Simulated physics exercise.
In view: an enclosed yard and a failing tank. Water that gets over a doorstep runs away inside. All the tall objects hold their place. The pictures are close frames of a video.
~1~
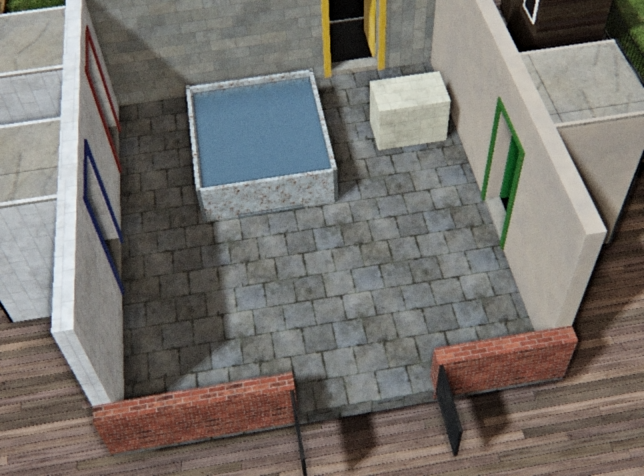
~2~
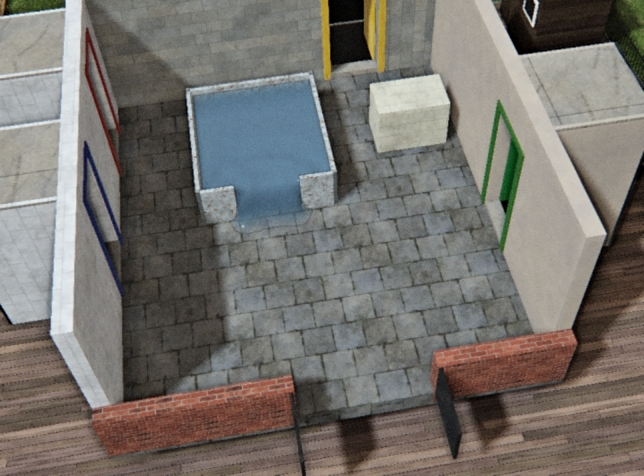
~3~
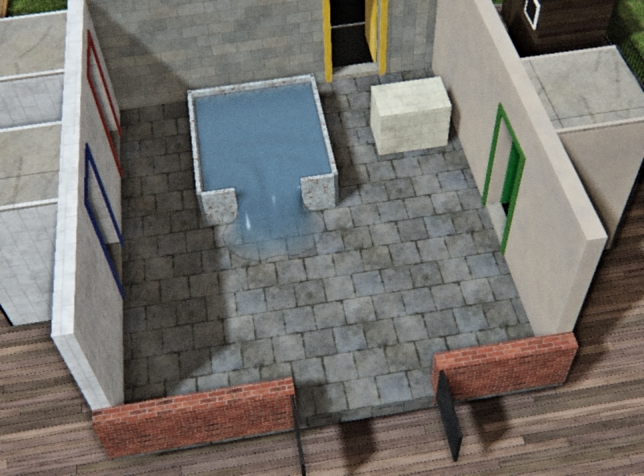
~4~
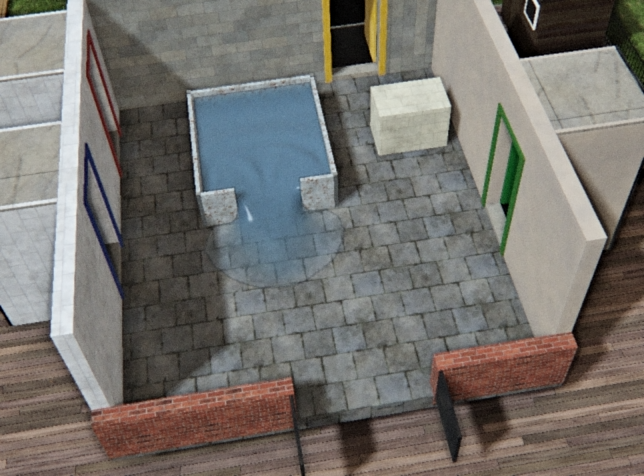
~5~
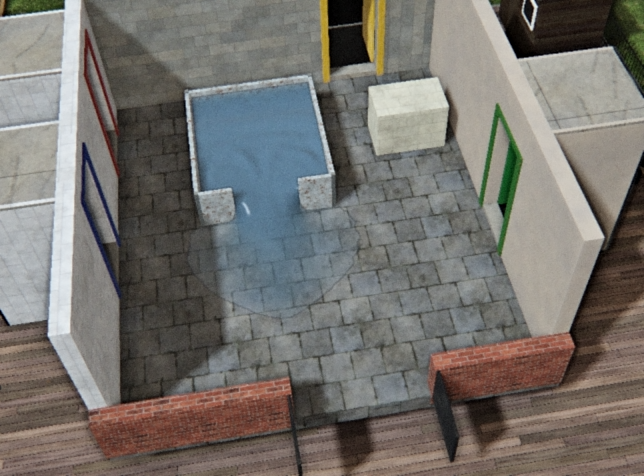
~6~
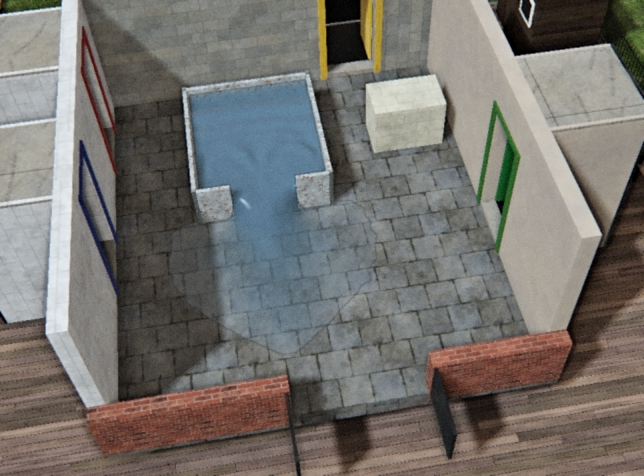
In an enclosed yard paved with grey stone, an open tank stands full and still near a pale block. A gap opens in the tank's front wall and water pours out onto the paving, then spreads forward and sideways in a thin, widening sheet toward the low brick walls.
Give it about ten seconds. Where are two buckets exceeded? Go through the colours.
In the end: The blue door admits no more than that; the green door admits no more than that; the yellow door admits no more than that; the red door admits no more than that.
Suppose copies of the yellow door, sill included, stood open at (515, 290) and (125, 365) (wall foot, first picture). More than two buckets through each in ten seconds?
One after the other: Keeps below it, lets more in.
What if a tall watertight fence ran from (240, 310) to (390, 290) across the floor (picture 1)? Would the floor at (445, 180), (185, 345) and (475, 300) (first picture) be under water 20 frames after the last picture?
One after the other: Covered, covered, wet.
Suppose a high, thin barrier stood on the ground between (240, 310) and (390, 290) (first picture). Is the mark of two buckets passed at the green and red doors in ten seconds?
My reading: The green door floods, the red door holds.
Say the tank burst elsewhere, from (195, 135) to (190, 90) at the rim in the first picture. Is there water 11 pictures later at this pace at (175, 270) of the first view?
There: Under water.
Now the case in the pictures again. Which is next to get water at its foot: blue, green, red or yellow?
I say the blue one.
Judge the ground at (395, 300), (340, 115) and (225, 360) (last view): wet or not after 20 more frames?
As listed: Covered, free of water, awash.
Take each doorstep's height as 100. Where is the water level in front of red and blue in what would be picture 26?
About 0 and 20 per cent.
A moment on, water covers 35 % of the floor; the blue door not reached, the green door not reached, the yellow door not reached, the red door not reached.
Next, water covers 45 % of the floor; the blue door wet at the sill, nothing in, the green door not reached, the yellow door not reached, the red door not reached.
Then, water covers 45 % of the floor; the blue door wet at the sill, nothing in, the green door not reached, the yellow door not reached, the red door not reached.
Later, water covers 80 % of the floor; the blue door wet at the sill, nothing in, the green door wet at the sill, nothing in, the yellow door not reached, the red door wet at the sill, nothing in.
In the end, water covers 95 % of the floor; the blue door wet at the sill, nothing in, the green door wet at the sill, nothing in, the yellow door wet at the sill, nothing in, the red door wet at the sill, nothing in.
